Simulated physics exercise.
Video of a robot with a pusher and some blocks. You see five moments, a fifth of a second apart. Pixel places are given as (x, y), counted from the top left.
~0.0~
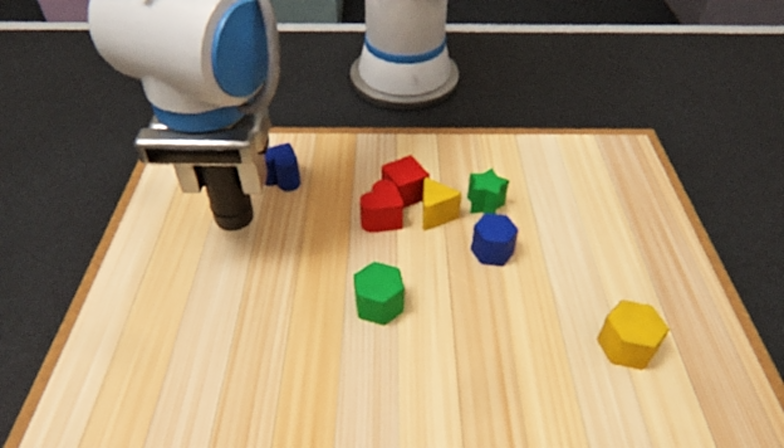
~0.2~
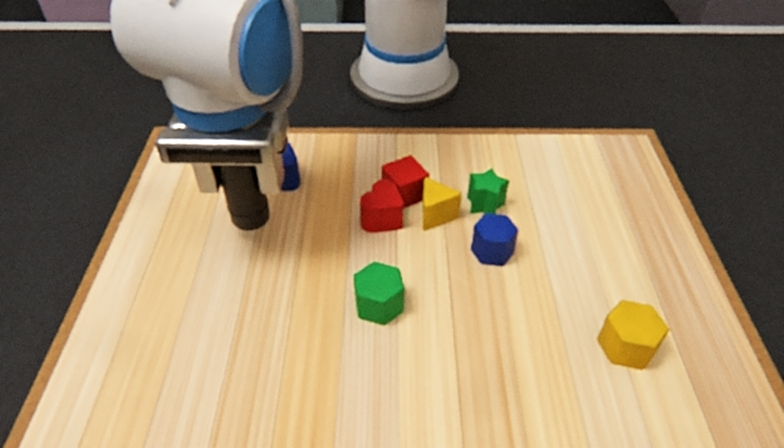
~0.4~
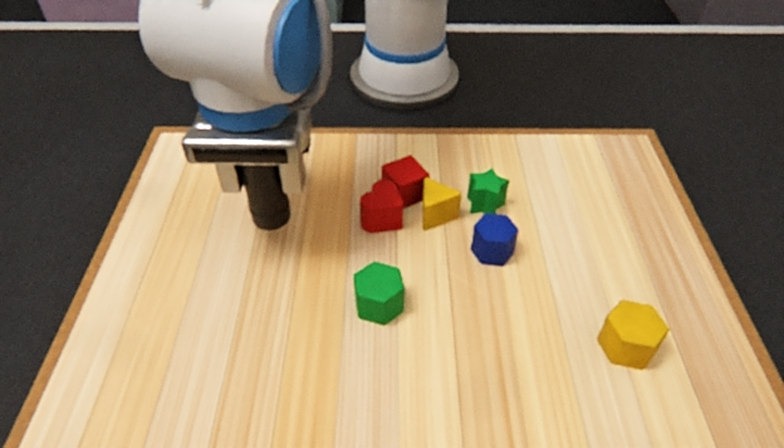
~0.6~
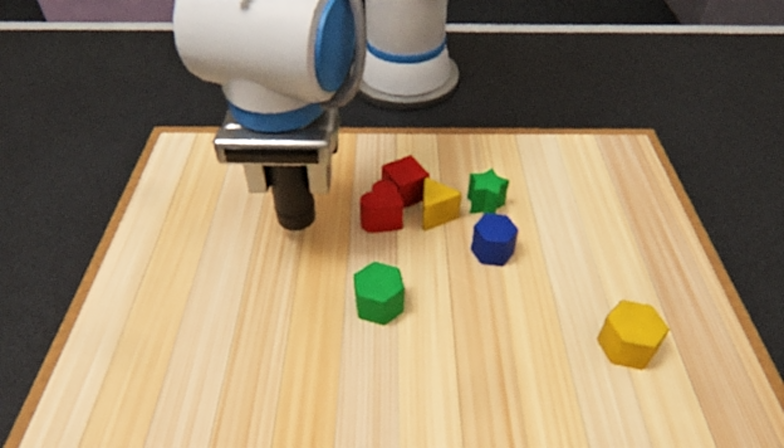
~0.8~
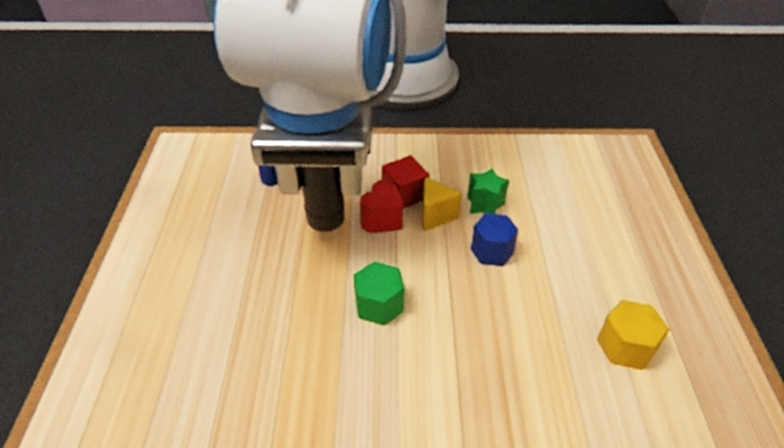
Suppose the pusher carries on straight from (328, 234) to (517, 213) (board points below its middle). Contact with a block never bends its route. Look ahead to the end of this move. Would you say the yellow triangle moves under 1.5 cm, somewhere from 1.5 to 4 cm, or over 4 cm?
It goes a long way, over 4 cm.
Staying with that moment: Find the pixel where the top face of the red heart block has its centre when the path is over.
The middle of its upper face should be somewhere near (527, 165).
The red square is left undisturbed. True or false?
False - the claim does not hold.
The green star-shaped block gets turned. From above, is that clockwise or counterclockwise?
Clockwise.
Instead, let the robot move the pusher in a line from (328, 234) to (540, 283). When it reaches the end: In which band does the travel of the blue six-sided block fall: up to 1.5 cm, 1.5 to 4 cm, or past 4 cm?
It moves between 1.5 and 4 cm.
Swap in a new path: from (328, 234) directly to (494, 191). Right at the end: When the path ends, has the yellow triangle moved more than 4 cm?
It seems so.
On the path given first. One third of the way, pusher at (393, 212); red heart block at (431, 189); red square at (422, 161), turned 60° anticlockwise; yellow triangle at (461, 186), turned 20° anticlockwise; green star-shaped block at (496, 179).
Two thirds of the way, pusher at (458, 205); red heart block at (487, 177), turned 30° anticlockwise; red square at (423, 160), turned 65° anticlockwise; yellow triangle at (509, 165), turned 50° anticlockwise; green star-shaped block at (540, 165), turned 15° clockwise.
At the end, pusher at (521, 198); red heart block at (527, 165), turned 90° anticlockwise; red square at (423, 160), turned 65° anticlockwise; yellow triangle at (521, 145), turned 100° anticlockwise; green star-shaped block at (561, 159), turned 45° clockwise.
